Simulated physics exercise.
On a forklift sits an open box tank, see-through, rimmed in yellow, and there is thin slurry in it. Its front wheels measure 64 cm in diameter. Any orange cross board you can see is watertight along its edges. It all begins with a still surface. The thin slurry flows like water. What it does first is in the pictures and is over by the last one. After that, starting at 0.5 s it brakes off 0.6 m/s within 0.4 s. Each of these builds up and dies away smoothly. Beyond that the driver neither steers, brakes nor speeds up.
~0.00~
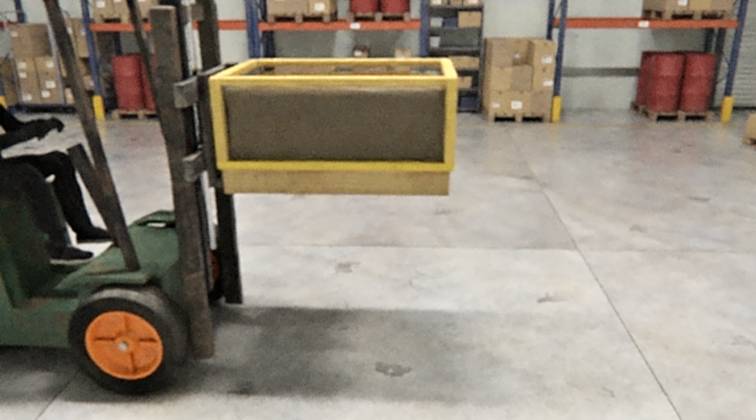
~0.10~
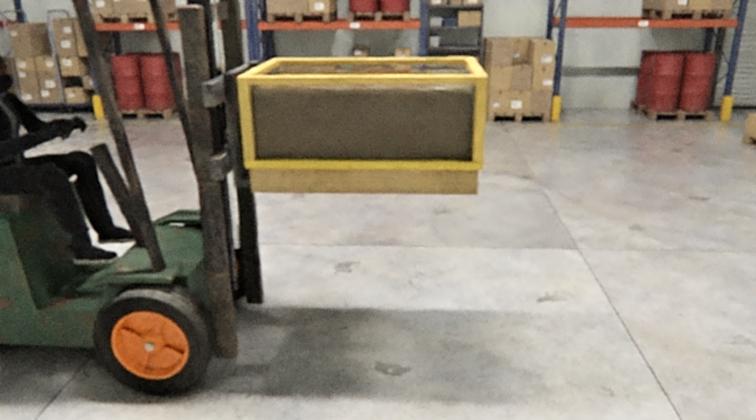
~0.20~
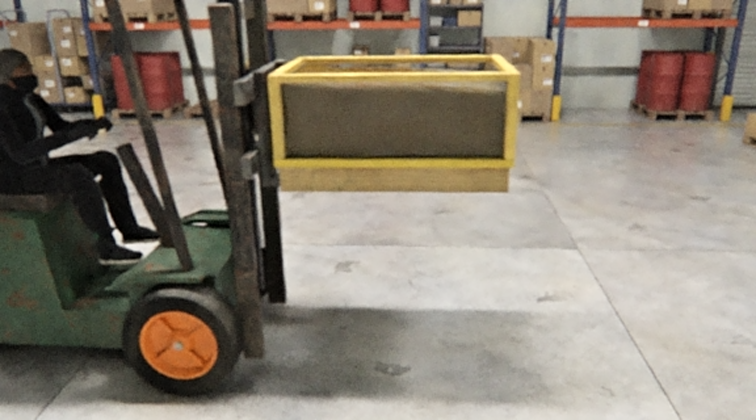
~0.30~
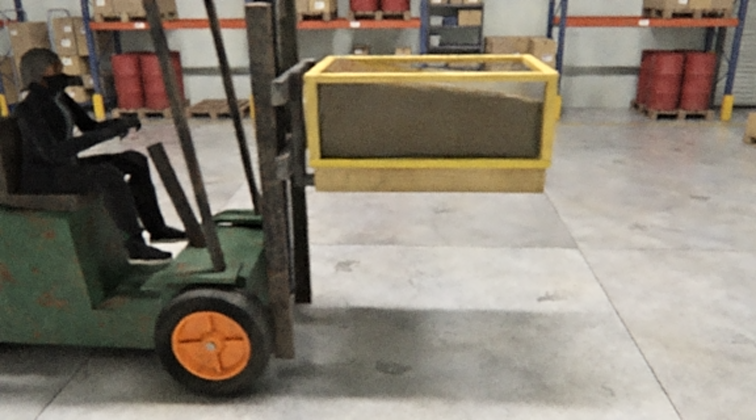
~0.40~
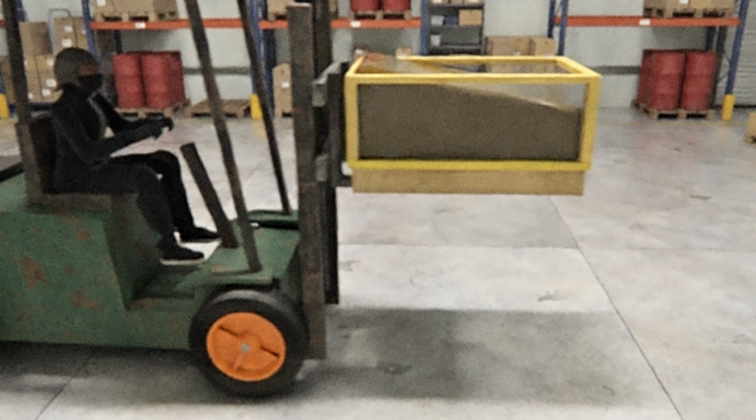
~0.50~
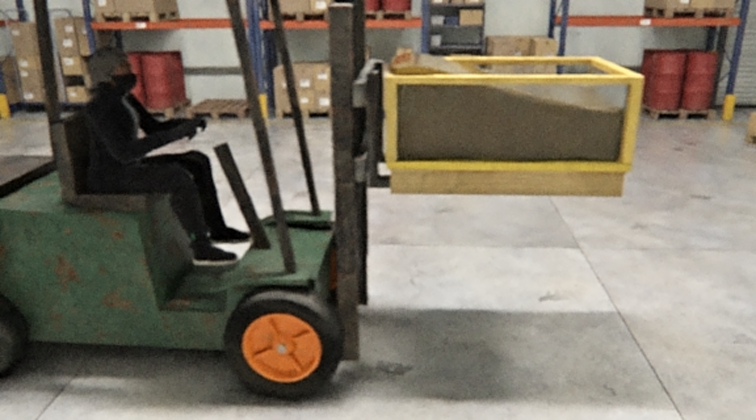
In a warehouse with shelves of boxes and red drums along the back, a fixed camera looks side-on across a grey concrete floor. A green forklift with orange-hubbed wheels and a dark-clothed driver carries a yellow-rimmed, see-through open tank of dark slurry on its right. The forklift rolls rightward, and the slurry, flat at first, drops at the front and climbs at the back.
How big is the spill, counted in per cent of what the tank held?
It loses close to 12 per cent.
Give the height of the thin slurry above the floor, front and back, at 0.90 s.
Front 50 cm, back 26 cm.
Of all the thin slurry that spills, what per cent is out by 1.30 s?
Some 30 per cent by then.
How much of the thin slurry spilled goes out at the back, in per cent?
About 40 per cent.
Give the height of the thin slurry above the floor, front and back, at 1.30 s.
About 44 cm in front and 22 cm behind.
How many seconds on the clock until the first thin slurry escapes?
Near 0.8 s.
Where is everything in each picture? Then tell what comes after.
In the first frame, level at the front (430, 87); level at the back (242, 87); still flat; the front is on the right, levels are read along the near wall; a wheel hub at (121, 350).
In the second frame, level at the front (459, 85); level at the back (269, 86); still flat.
In the third frame, level at the front (490, 85); still flat.
In the fourth frame, level at the front (526, 97); level at the back (334, 70); rising 8° towards the back.
In the fifth frame, level at the front (565, 103); level at the back (373, 65); rising 11° towards the back.
In the sixth frame, level at the front (605, 104); level at the back (413, 65); rising 11° towards the back; a wheel hub at (280, 352).
By 0.90 s front 50 cm, middle 32 cm, back 27 cm above the floor; the loss stands at 1 per cent, over the back.
By 1.30 s front 44 cm, middle 33 cm, back 22 cm above the floor; the loss stands at 3 per cent, over the front, a little elsewhere.
By 1.80 s front 22 cm, middle 31 cm, back 49 cm above the floor; the loss stands at 7 per cent, over the front, a little elsewhere.
By 3.88 s the loss stands at 12 per cent, over the back and the front, a little elsewhere, 33 of 277 litres.
